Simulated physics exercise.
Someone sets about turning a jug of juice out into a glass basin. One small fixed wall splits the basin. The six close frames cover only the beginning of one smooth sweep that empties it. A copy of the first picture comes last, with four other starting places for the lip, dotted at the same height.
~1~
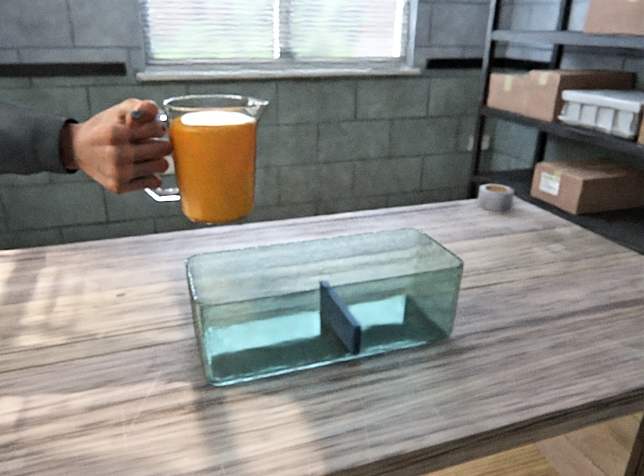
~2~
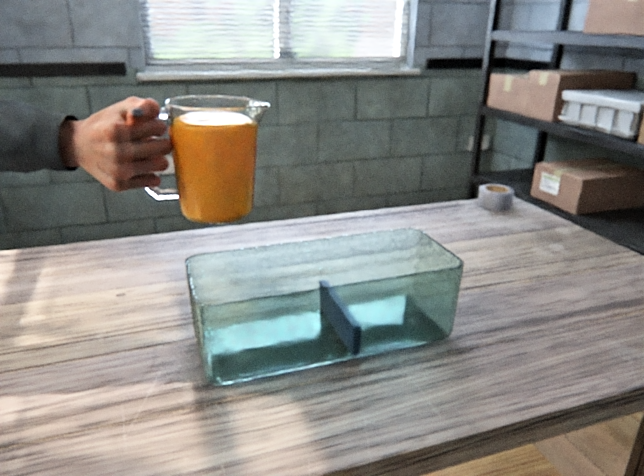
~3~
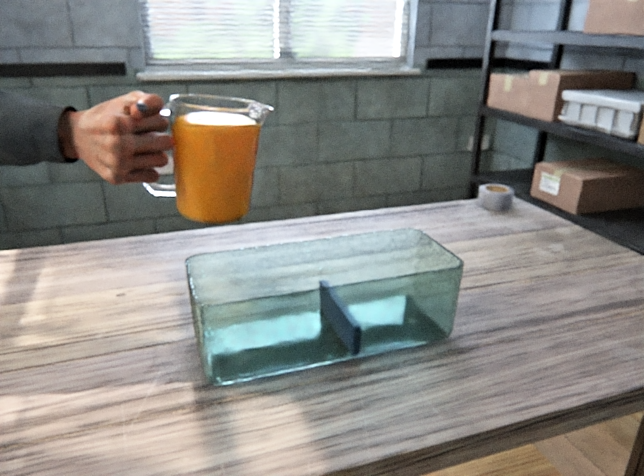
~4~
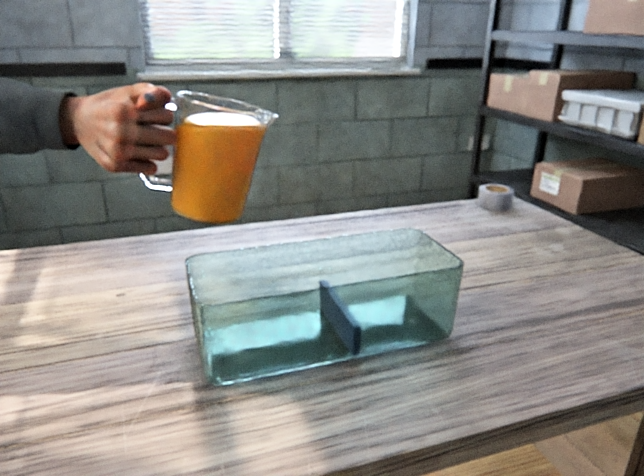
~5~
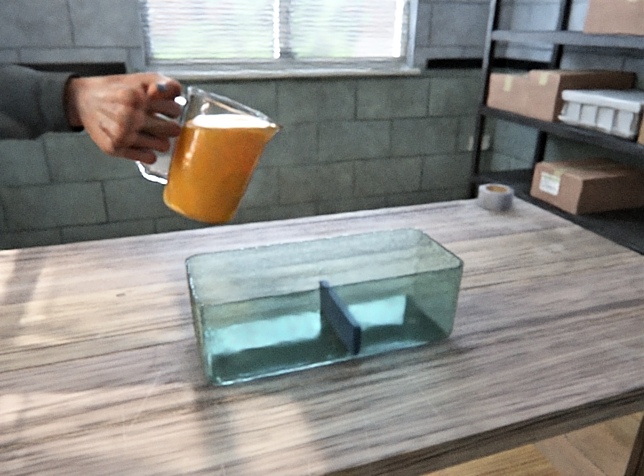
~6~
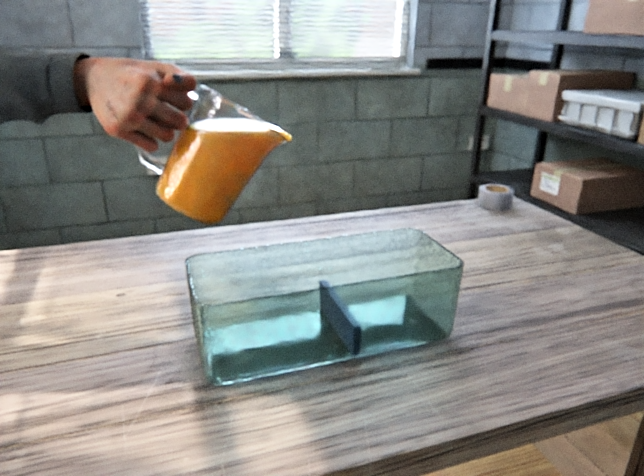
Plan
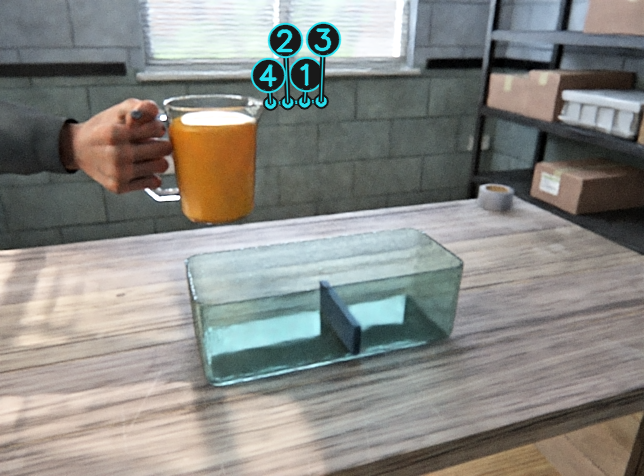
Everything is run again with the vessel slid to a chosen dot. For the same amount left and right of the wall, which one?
Dot 2 does it best.
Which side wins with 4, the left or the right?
The left side.
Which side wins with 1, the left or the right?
More ends on the right.
On the marked copy, 1 at (304, 102); 2 at (287, 102); 3 at (321, 101); 4 at (270, 103).
With 1, about 24 % ends left of the wall and 75 % right of it.
With 2, about 48 % ends left of the wall and 50 % right of it.
With 3, about 8 % ends left of the wall and 91 % right of it.
With 4, about 73 % ends left of the wall and 22 % right of it; 5 % is lost outside.
